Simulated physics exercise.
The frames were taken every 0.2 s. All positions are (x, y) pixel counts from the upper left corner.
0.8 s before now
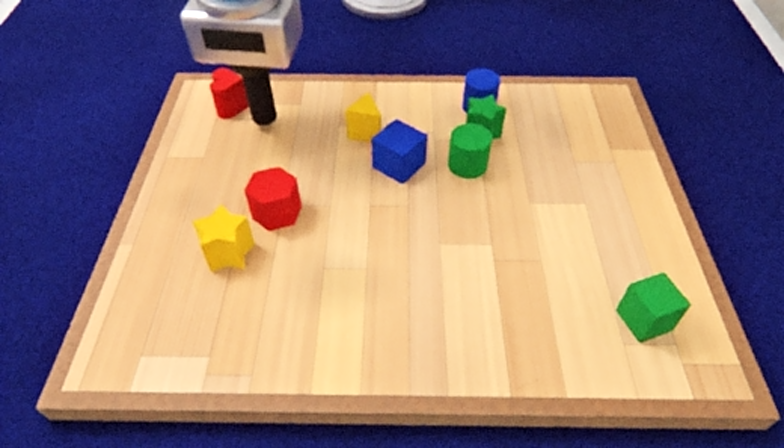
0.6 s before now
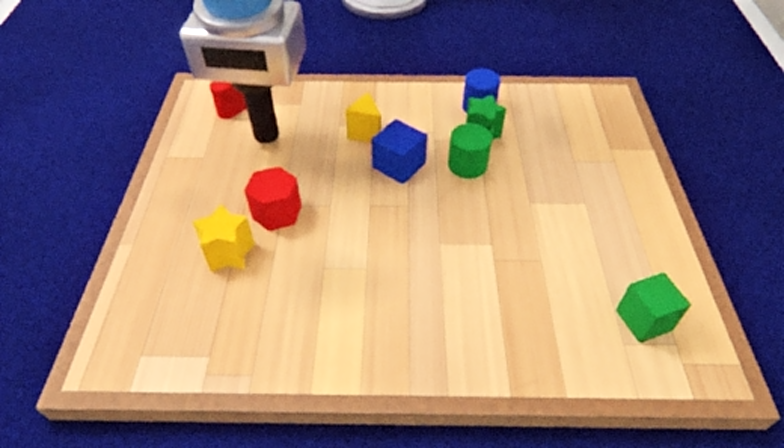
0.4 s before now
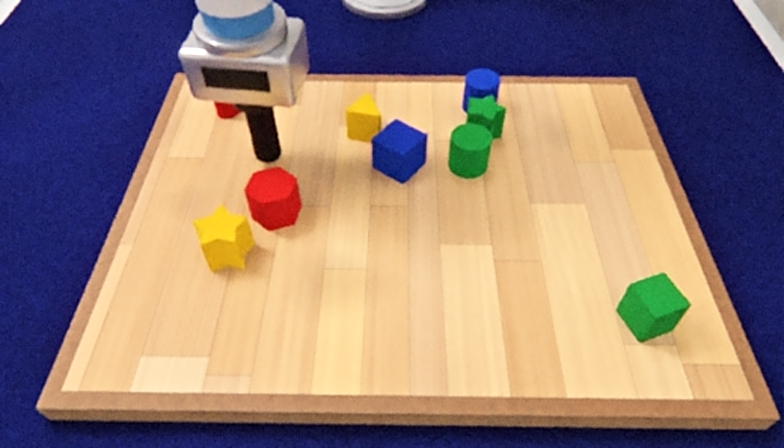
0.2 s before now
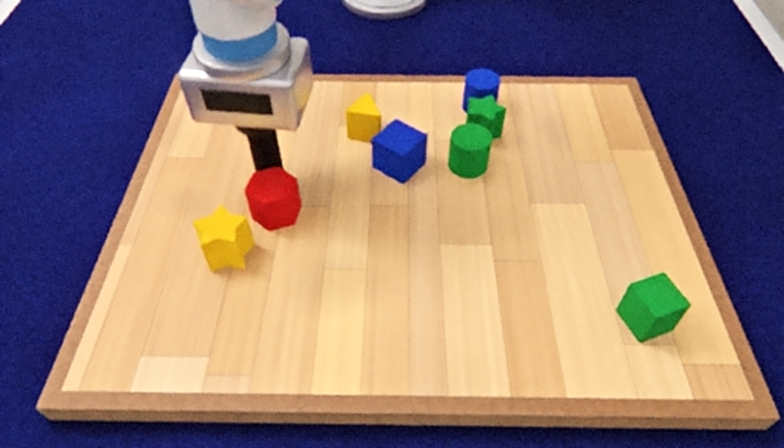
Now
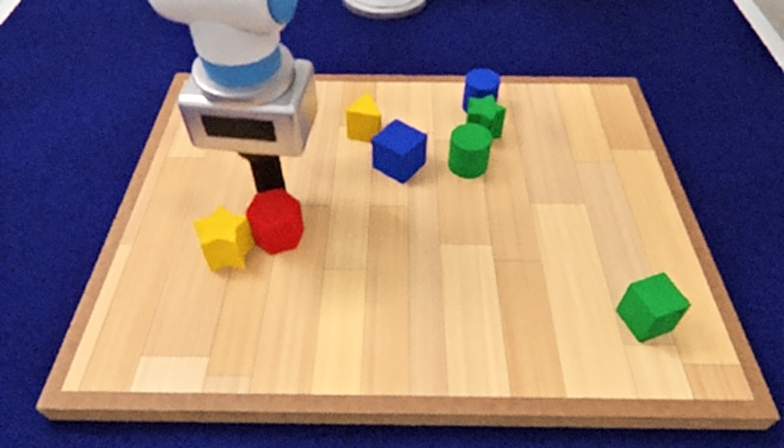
A robot arm with a black rod reaches over a light wooden board on a blue surface, seen from a fixed, raised view. A red hexagon and yellow star sit at left, a red block in the far left corner, yellow, blue and green blocks near the far middle, and a green one at lower right. The rod moves steadily nearer, meets the hexagon and pushes it slightly forward beside the star.
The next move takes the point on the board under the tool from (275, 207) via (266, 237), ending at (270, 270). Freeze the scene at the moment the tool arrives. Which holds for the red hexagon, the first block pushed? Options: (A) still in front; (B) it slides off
The correct letter is A.
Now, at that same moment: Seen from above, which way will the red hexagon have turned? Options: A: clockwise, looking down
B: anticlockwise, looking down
The answer is B.
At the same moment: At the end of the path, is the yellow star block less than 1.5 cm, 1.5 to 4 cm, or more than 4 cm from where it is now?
It goes hardly anywhere, under 1.5 cm.
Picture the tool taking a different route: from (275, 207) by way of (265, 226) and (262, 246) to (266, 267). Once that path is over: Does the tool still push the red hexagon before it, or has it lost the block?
As far as I can tell, the red hexagon is still leading the way in front of the tool.
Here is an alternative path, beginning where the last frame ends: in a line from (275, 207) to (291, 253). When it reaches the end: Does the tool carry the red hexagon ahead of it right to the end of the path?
Yes, I think so.
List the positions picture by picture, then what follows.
Tool's lower end (265, 118); yellow star block (219, 225); red hexagon (271, 184), in the first frame.
Tool (267, 135); blocks still, in the second frame.
Tool (269, 154); blocks still, in the third frame.
Tool (271, 175); blocks still, in the fourth frame.
Tool (273, 199); yellow star block (219, 225); red hexagon (273, 207), in the fifth frame.
On the path given first. Halfway along, tool (264, 230); yellow star block (216, 231), turned 30° clockwise; red hexagon (274, 237), turned 20° anticlockwise.
At the end, tool (268, 262); yellow star block (216, 231), turned 35° clockwise; red hexagon (286, 270), turned 35° anticlockwise.
